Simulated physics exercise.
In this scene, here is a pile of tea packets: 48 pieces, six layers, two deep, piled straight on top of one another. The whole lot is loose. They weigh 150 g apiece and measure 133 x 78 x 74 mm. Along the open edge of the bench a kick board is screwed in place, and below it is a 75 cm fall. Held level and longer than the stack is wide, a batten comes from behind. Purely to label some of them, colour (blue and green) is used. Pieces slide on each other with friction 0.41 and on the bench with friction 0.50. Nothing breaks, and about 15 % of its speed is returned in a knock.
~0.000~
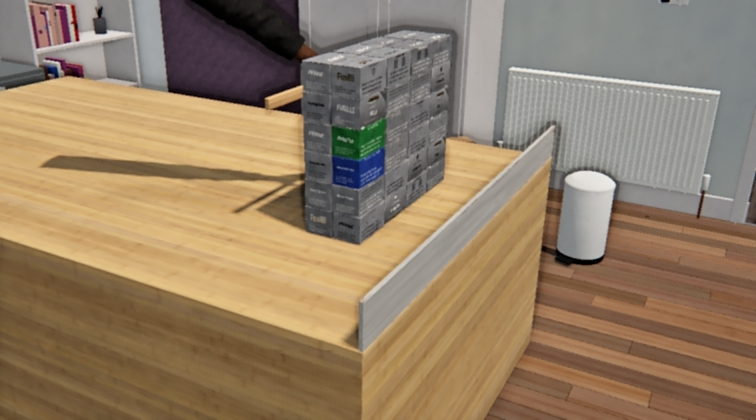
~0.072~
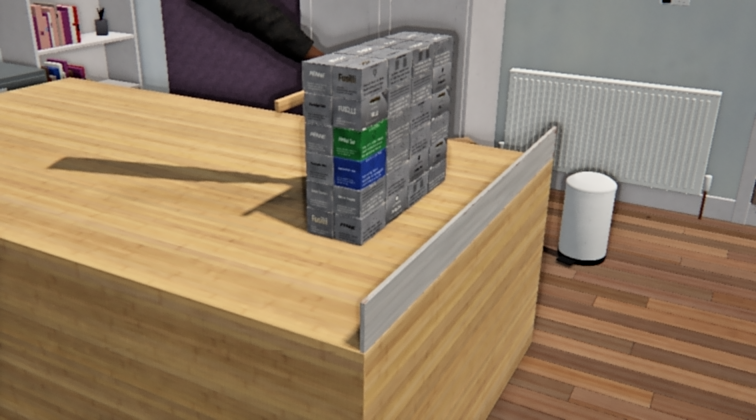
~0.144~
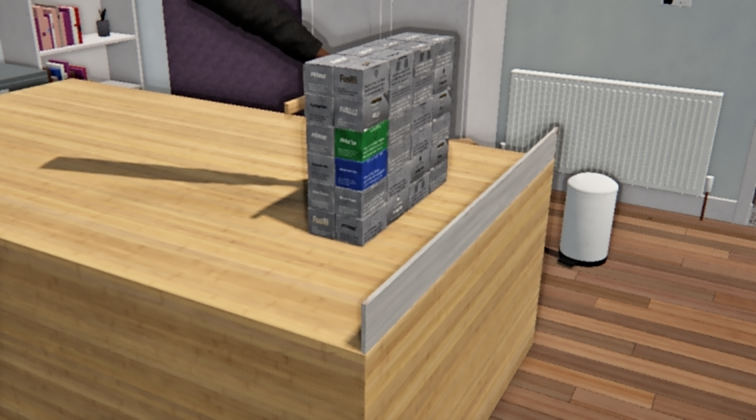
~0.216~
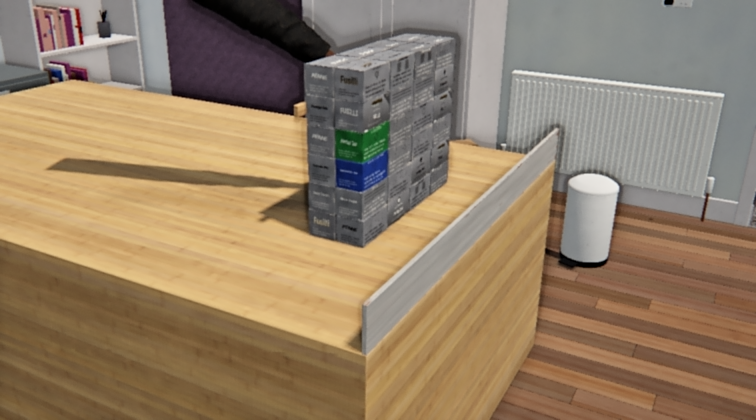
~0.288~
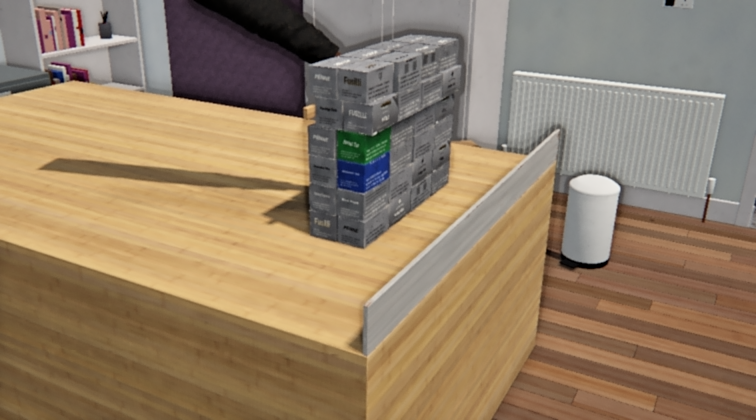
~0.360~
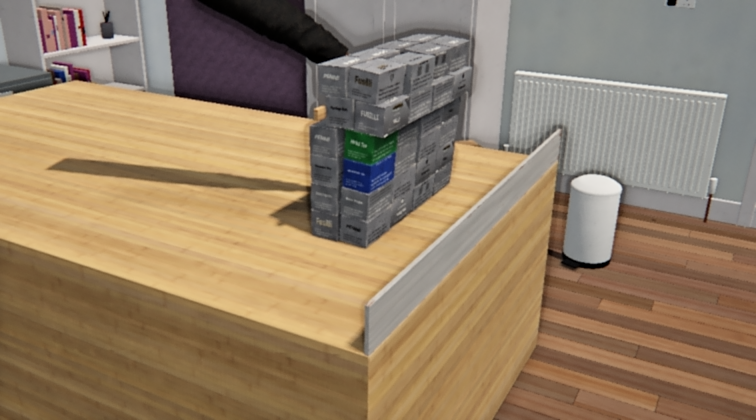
In a room with a wooden floor, a white radiator and a bookshelf, a light wooden bench is seen from above one corner. A block of small grey packets, one green above one blue, stands near a pale strip along the bench's right edge, with a dark arm behind. The arm moves in, and the upper layers slide rightward over the lower ones, the coloured pair shifting and turning slightly.
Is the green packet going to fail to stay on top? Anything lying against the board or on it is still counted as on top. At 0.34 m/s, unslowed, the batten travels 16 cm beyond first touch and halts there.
Yes, it is lost.
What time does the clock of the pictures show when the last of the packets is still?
About 2.0 s.
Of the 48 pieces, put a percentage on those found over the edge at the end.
25 per cent.
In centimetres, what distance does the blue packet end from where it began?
Displacement of blue = 26 cm.
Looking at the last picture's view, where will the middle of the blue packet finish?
It ends up centred close to (442, 241).
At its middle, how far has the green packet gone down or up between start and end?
About 97 cm lower.
After 0.52 s, none of the 48 packets over the edge, 32 disturbed; green packet 16° from how it stood; blue packet 16° from how it stood.
After 0.70 s, none of the 48 packets over the edge, 32 disturbed; green packet 41° from how it stood, 39 mm lower; blue packet 41° from how it stood.
After 0.92 s, 8 of the 48 packets over the edge; green packet upside down; blue packet on its side.
After 1.28 s, 12 of the 48 packets over the edge; green packet 97 cm lower; blue packet on its side.
In the end (2.4 s), 12 of the 48 packets over the edge; green packet 97 cm lower; blue packet on its side. From the last view, middles, blue packet near (442, 241).
